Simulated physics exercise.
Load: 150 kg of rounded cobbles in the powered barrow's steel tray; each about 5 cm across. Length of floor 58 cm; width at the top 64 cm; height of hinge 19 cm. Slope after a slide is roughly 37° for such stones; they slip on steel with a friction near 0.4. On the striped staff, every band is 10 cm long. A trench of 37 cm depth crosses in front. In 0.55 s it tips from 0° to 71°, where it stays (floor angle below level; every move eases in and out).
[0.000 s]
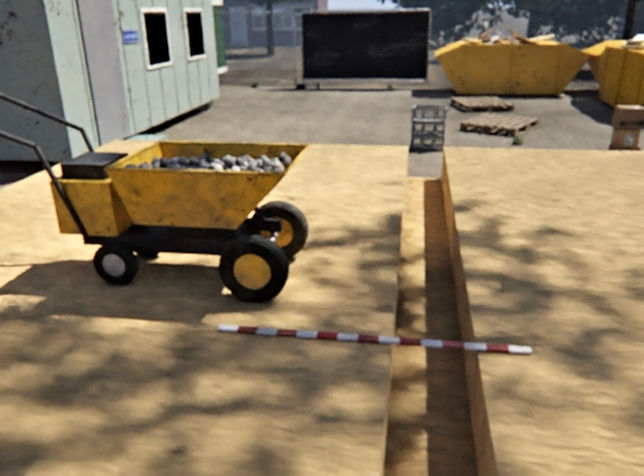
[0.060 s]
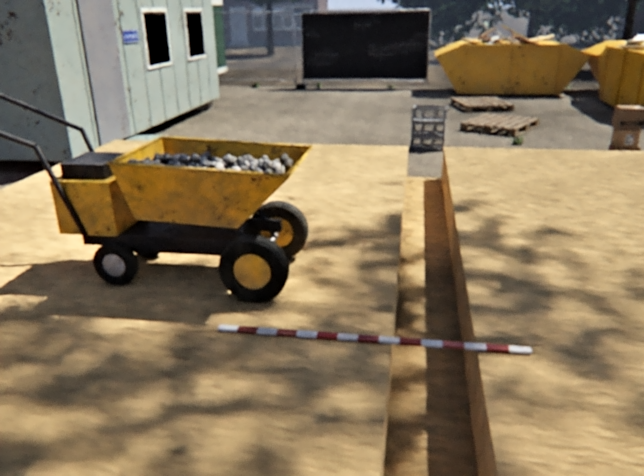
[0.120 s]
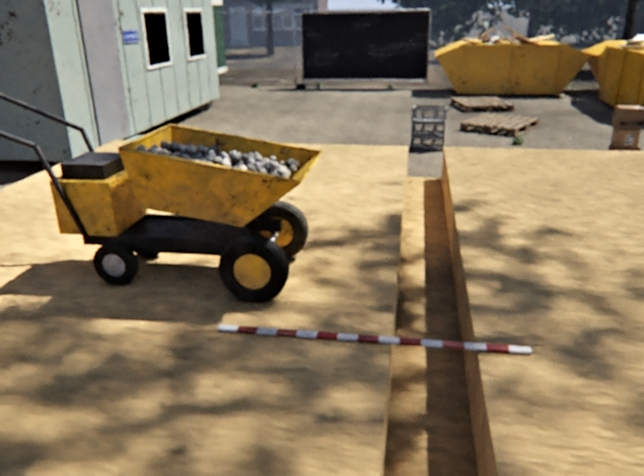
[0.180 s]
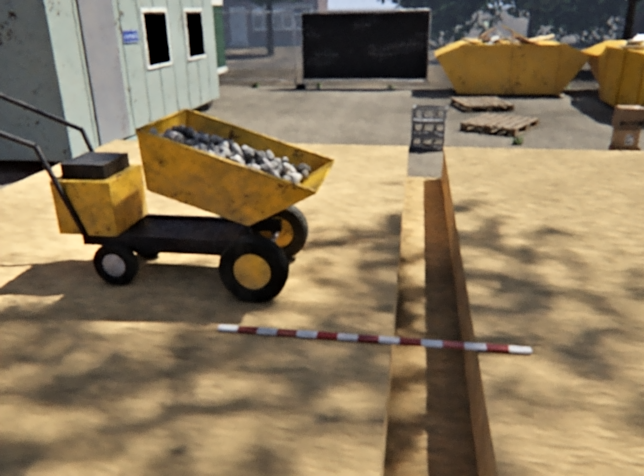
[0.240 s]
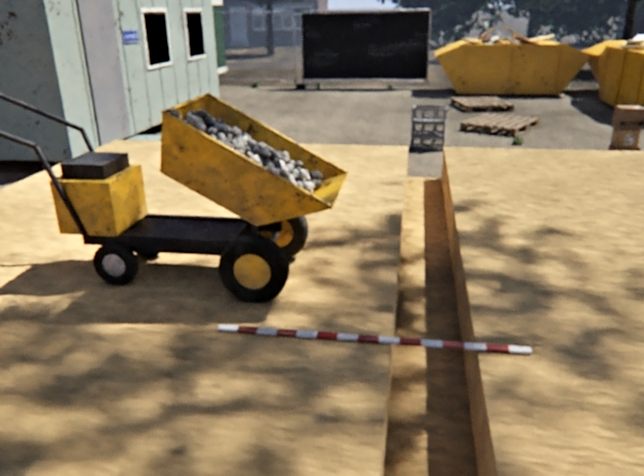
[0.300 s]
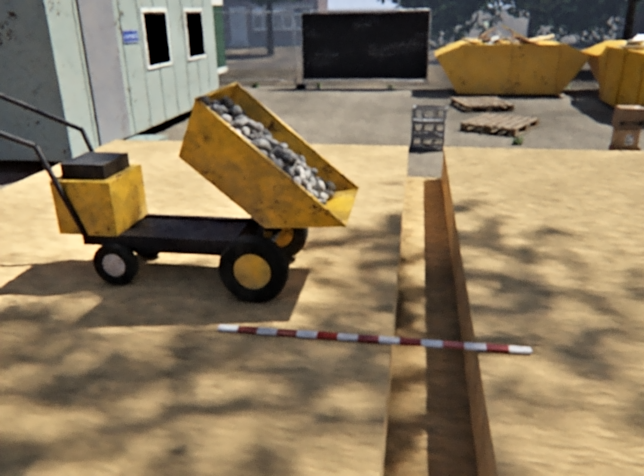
On a sandy building site beside a narrow trench, a small yellow dumper stood still while its tray of grey stones rose at the back and tilted steeply down to the right.
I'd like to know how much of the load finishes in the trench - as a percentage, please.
Somewhere near 89 per cent of it finishes in the trench.
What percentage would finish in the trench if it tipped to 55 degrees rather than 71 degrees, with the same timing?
In that case some 60 per cent.
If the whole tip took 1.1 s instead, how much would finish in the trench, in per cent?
It'd be some 90 per cent.
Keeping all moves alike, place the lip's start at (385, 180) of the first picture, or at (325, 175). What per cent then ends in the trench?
First place: Near 15%; second place: Near 70%.
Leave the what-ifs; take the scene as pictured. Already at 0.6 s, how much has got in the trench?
Roughly 15 percent of the load.
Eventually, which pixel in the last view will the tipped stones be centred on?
I'd point somewhere around (432, 330).
After 0.4 s the floor is at 60°; 100 % in the tray; the foremost stones are at (348, 226).
After 0.6 s the floor is at 71°; 71 % in the tray, 13 % short of the trench, 16 % in the trench; the foremost stones are at (430, 296).
After 1.0 s the floor is at 71°; 6 % in the tray, 9 % short of the trench, 80 % in the trench, 5 % past the trench; the foremost stones are at (566, 289).
After 3.0 s the floor is at 71°; 0 % in the tray, 7 % short of the trench, 89 % in the trench, 5 % past the trench; the foremost stones are past the picture's edge.
